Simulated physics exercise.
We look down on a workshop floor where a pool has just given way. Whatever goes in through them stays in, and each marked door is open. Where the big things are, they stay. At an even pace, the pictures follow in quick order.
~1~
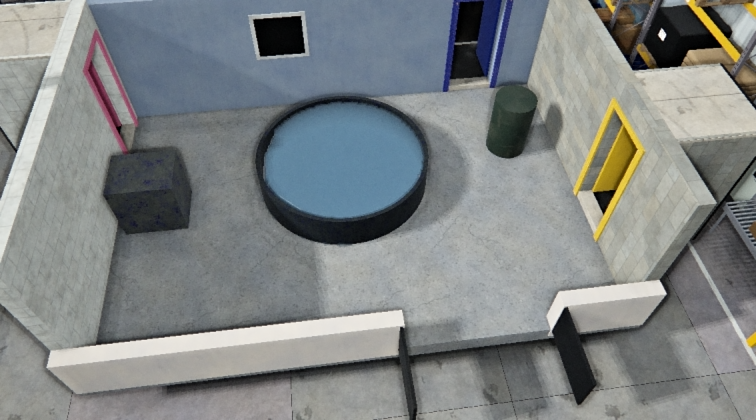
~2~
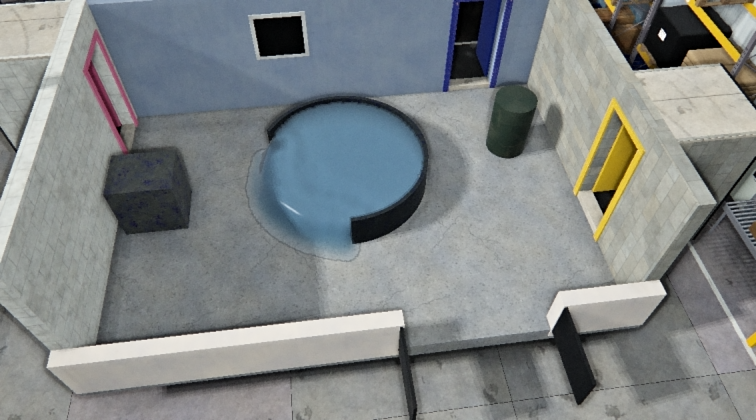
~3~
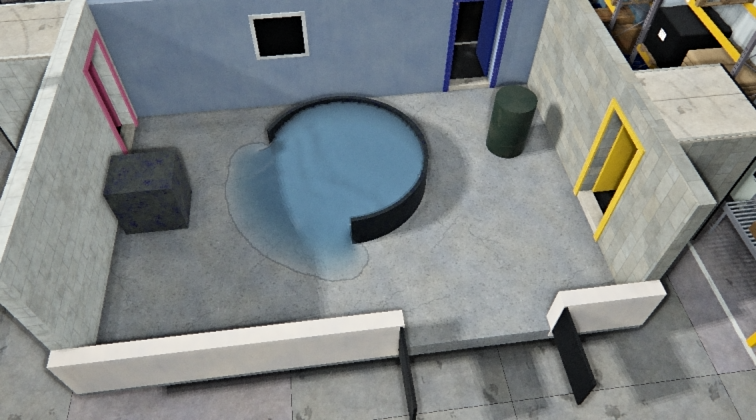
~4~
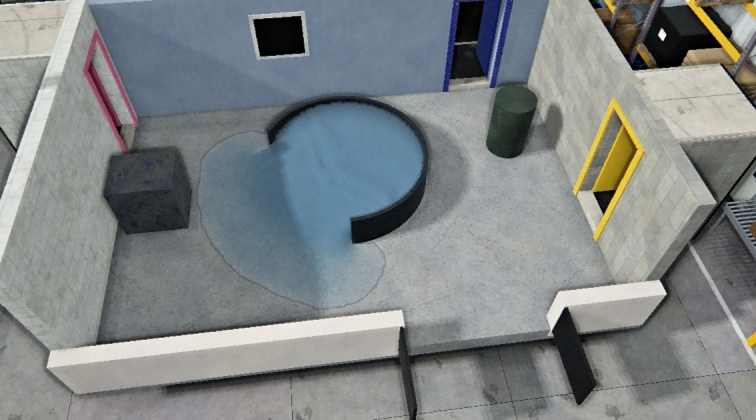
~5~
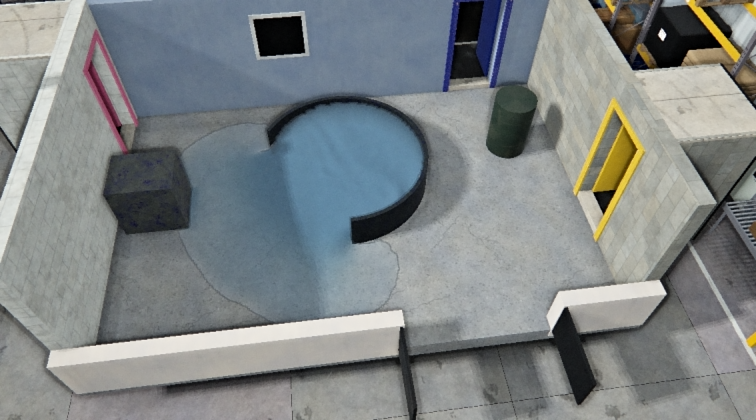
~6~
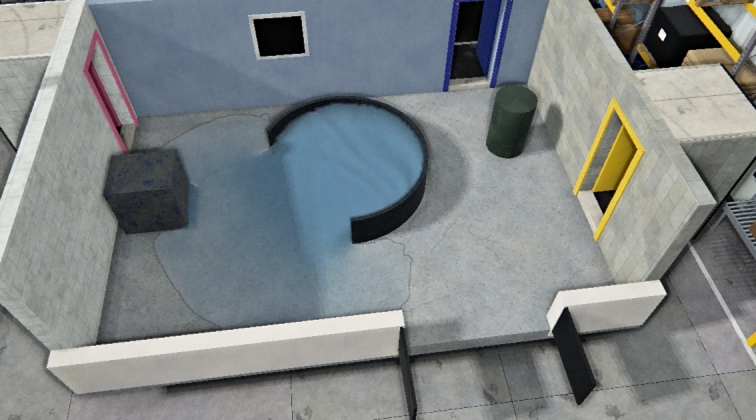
On a workshop floor, water pours from a round tank's open side and spreads steadily outward.
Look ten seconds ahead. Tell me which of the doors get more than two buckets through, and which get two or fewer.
Sorted out: The yellow door gets two or fewer; the pink door gets more than two; the blue door gets two or fewer.
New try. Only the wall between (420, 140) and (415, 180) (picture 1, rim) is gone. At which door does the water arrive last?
The pink-painted one, I'd guess.
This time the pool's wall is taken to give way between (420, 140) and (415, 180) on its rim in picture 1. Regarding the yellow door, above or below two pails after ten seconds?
Answer: Yellow crosses the line.
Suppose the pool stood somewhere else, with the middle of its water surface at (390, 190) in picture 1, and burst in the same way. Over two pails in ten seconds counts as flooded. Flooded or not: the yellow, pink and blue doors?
Going door by door, the yellow doesn't reach it, the pink breaks the limit and the blue doesn't reach it.
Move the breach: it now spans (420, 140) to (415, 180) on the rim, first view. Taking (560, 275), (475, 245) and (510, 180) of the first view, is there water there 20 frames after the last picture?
In the order given: Swamped, swamped and swamped.
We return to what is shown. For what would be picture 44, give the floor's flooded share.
I reckon 80 per cent or so.
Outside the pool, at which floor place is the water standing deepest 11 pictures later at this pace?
(130, 365).
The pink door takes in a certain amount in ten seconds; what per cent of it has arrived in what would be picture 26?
I make it 50 per cent.
A moment on, water covers 45 % of the floor; the yellow door not reached, the pink door under two buckets in, the blue door not reached.
Next, water covers 45 % of the floor; the yellow door not reached, the pink door over two buckets in, the blue door not reached.
Then, water covers 55 % of the floor; the yellow door not reached, the pink door far over two buckets in, the blue door not reached.
Later, water covers 80 % of the floor; the yellow door not reached, the pink door far over two buckets in, the blue door wet at the sill, nothing in.
In the end, water covers 100 % of the floor; the yellow door under two buckets in, the pink door far over two buckets in, the blue door wet at the sill, nothing in.
